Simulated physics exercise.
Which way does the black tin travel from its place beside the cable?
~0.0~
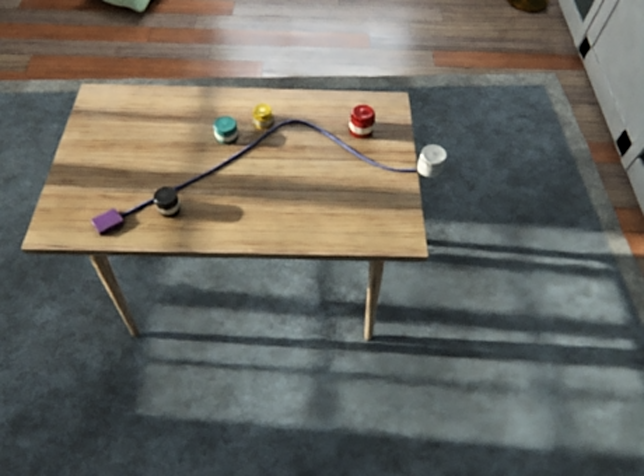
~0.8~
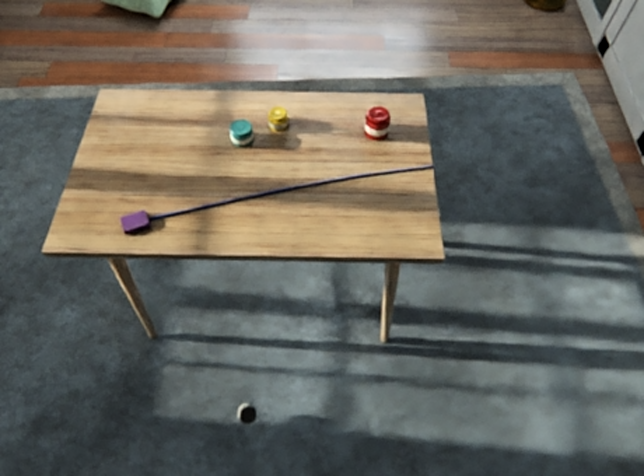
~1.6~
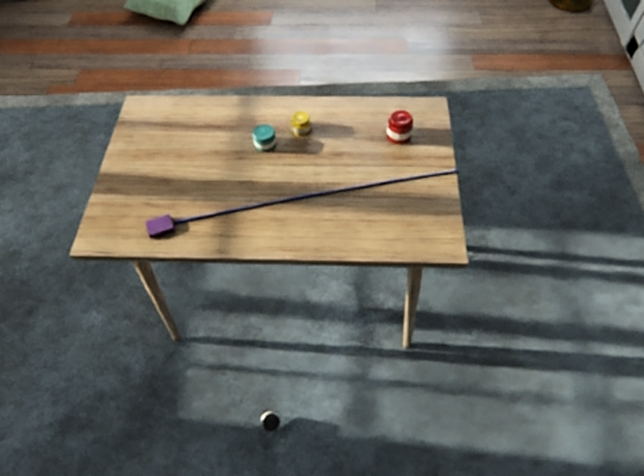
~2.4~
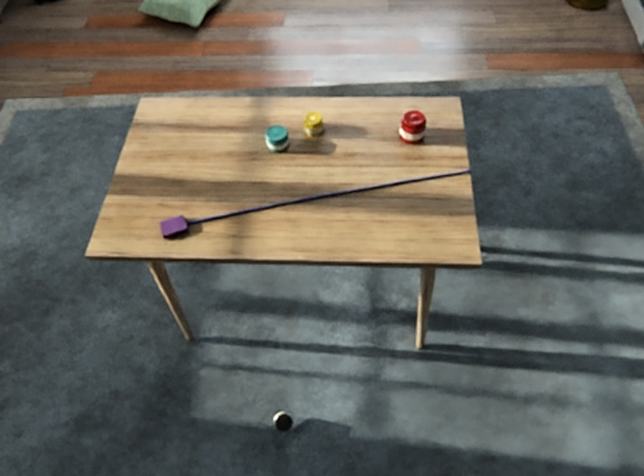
The black tin moves down, going off the near edge of the table and ending up on the floor.
The white speaker drops off the table, its cable pulling straight and sweeping the black tin onto the floor.
